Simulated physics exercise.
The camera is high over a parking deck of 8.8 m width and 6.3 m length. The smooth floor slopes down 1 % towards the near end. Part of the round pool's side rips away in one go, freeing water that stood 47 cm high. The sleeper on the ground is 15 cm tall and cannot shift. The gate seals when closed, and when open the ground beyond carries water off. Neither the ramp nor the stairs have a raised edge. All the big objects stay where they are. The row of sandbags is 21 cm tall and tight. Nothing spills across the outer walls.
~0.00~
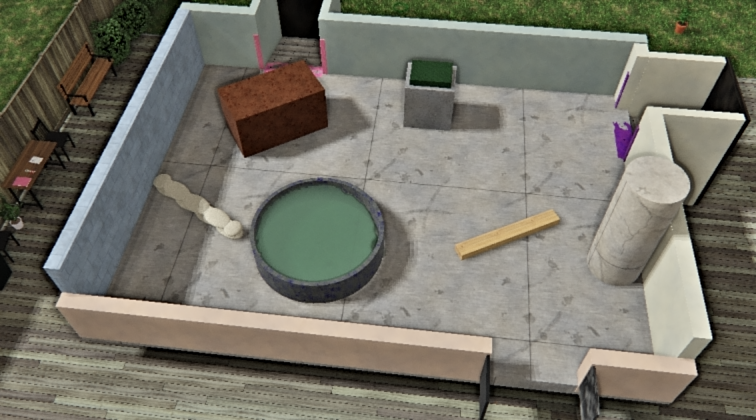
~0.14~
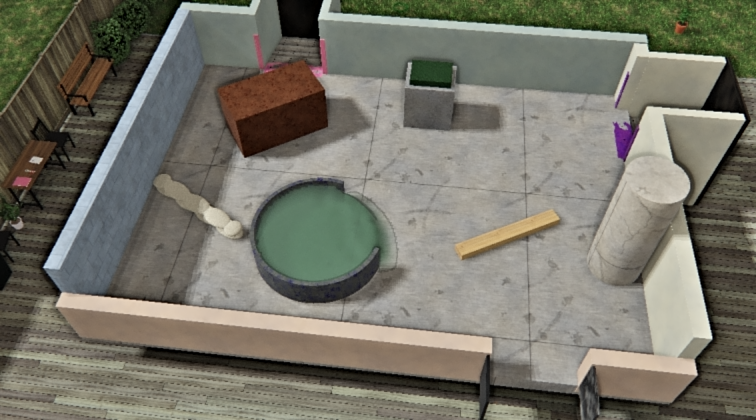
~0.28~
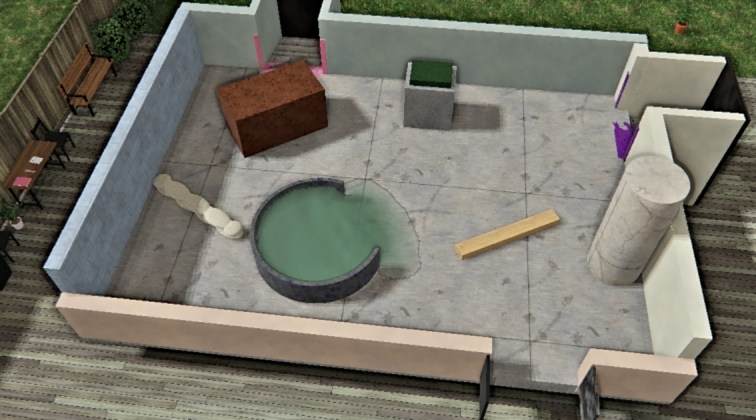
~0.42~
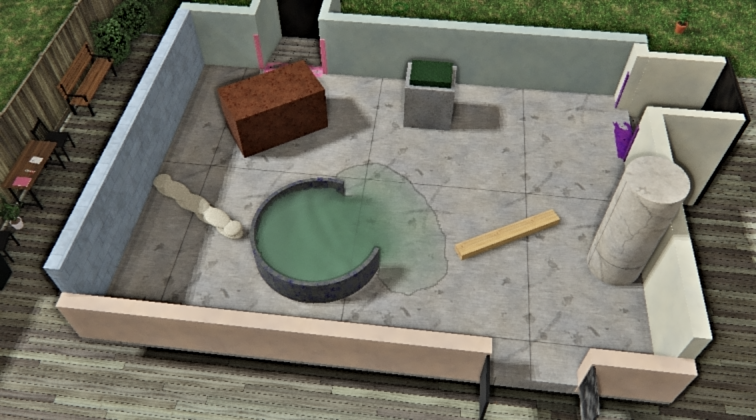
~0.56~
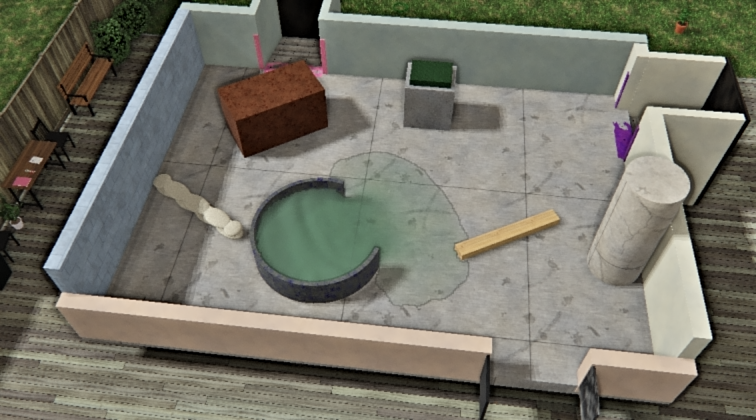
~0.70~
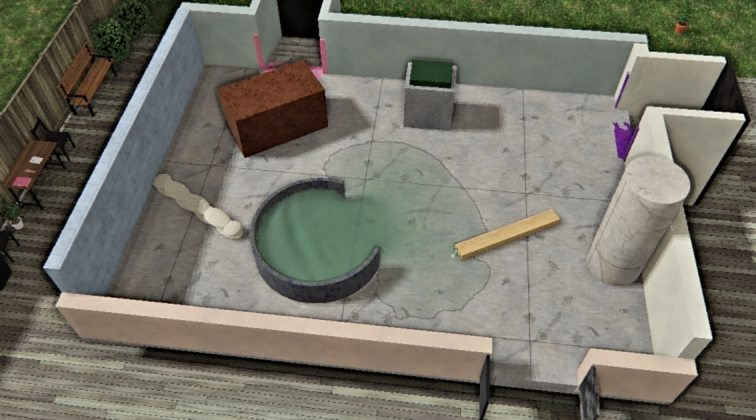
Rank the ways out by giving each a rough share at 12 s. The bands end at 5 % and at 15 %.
Shares: The gate opening takes from 5 to 15 %; the flight of stairs down (marked purple) takes more than 15 %; the basement ramp (marked pink) takes under 5 %.
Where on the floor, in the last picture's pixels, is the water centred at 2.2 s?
Near (406, 218).
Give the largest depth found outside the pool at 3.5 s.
About 22 cm.
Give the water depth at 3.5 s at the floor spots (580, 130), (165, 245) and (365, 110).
Roughly 6, 0 and 2 cm, in turn.
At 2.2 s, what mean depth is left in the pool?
Roughly 21 cm on average.
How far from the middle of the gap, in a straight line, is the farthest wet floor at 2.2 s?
About 4.6 m.
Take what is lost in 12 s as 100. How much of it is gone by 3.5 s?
Some 15 per cent by then.
After 1.4 s water covers 20 % of the floor and is deepest (20 cm) near (379, 227); gone so far, the gate opening 0 %, the flight of stairs down (marked purple) 0 %, the basement ramp (marked pink) 0 %.
After 2.2 s water covers 35 % of the floor and is deepest (18 cm) near (470, 243); gone so far, the gate opening 0 %, the flight of stairs down (marked purple) 0 %, the basement ramp (marked pink) 0 %.
After 3.5 s water covers 45 % of the floor and is deepest (22 cm) near (615, 101); gone so far, the gate opening 2 %, the flight of stairs down (marked purple) 3 %, the basement ramp (marked pink) 0 %.
After 7.0 s water covers 50 % of the floor and is deepest (8 cm) near (588, 176); gone so far, the gate opening 4 %, the flight of stairs down (marked purple) 21 %, the basement ramp (marked pink) 0 %.
After 12.0 s water covers 65 % of the floor and is deepest (6 cm) near (639, 260); gone so far, the gate opening 8 %, the flight of stairs down (marked purple) 28 %, the basement ramp (marked pink) 0 %.
